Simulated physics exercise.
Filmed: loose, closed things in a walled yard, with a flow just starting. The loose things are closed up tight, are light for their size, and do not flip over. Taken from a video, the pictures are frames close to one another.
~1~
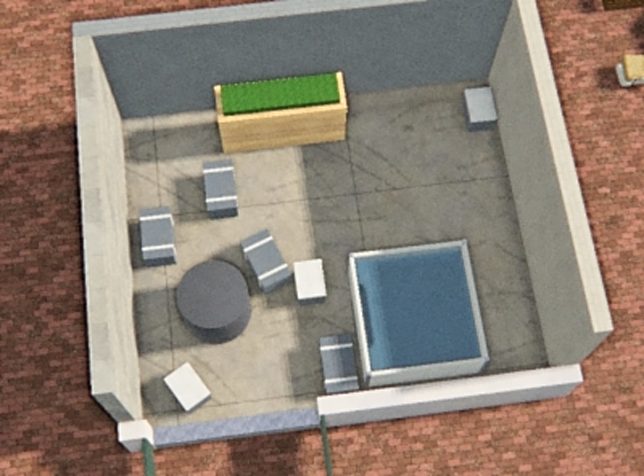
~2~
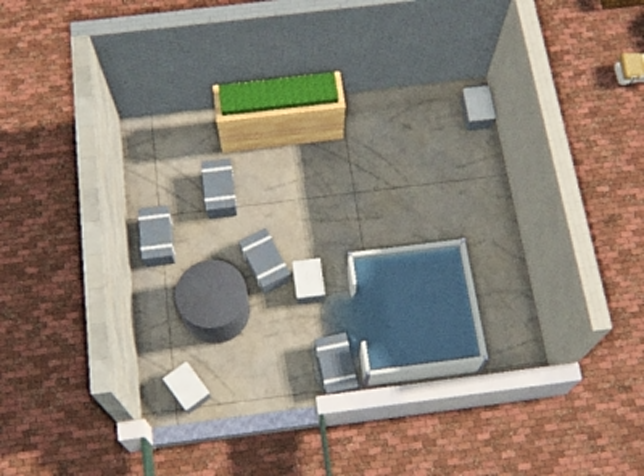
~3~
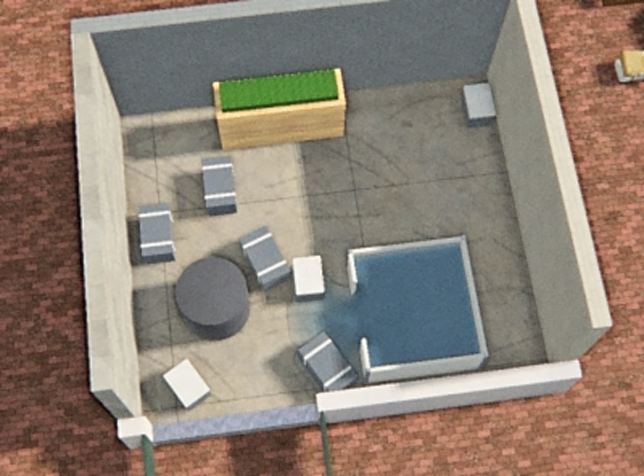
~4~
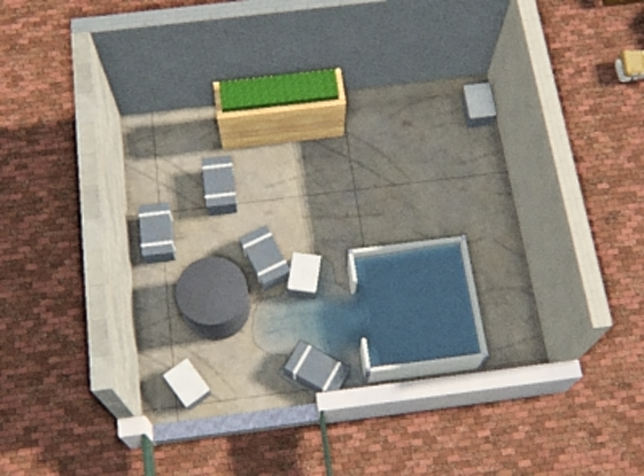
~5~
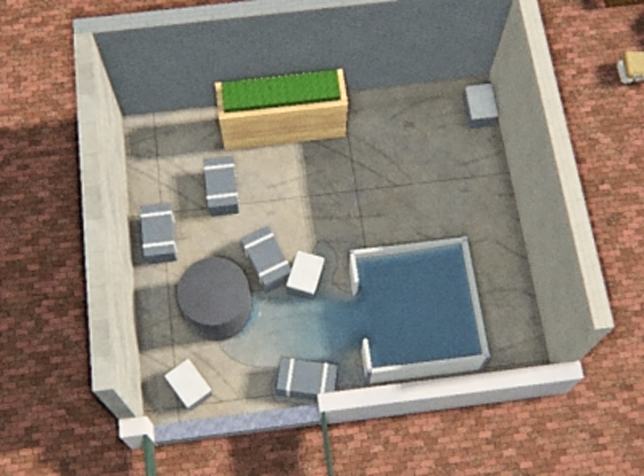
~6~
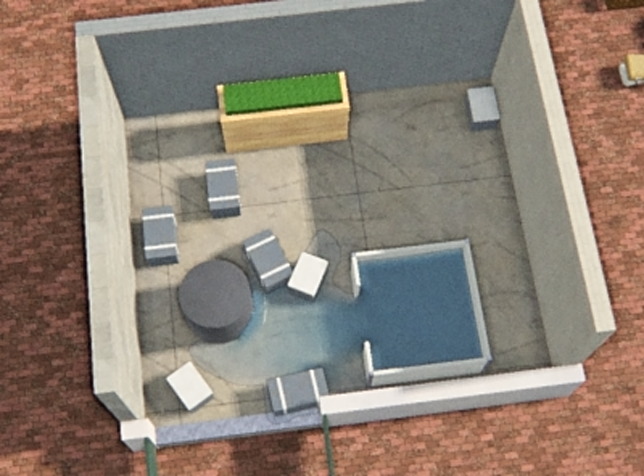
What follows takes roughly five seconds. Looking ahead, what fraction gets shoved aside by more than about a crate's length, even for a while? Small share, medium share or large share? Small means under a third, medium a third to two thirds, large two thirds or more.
A large share.
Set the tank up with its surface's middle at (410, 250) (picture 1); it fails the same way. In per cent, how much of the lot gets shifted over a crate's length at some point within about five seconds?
60 %, roughly.
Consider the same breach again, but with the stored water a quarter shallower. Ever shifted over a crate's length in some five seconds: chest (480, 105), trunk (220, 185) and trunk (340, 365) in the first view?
Note, listed order: Didn't cover it / didn't cover it / covered it.
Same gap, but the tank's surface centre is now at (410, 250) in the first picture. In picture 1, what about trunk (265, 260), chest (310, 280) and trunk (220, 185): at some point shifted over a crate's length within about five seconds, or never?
Object by object, in turn: Travelled a good distance, travelled a good distance, travelled a good distance.
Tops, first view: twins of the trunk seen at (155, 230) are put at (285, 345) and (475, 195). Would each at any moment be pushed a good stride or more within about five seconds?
One after the other: Moved that far, not that far.
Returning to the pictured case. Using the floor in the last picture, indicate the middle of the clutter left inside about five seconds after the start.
Mean position: About (268, 212).
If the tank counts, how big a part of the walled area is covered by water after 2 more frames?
I'd call it close to 30 per cent.
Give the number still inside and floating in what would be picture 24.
So that is 2.
A moment on, 1 of 7 are well off their spots; 0 afloat.
Next, 4 of 7 are well off their spots; 1 afloat.
Later, 5 of 7 are well off their spots; 2 afloat.
In the end, 6 of 7 are well off their spots, and 6 have been at some point; 3 afloat.
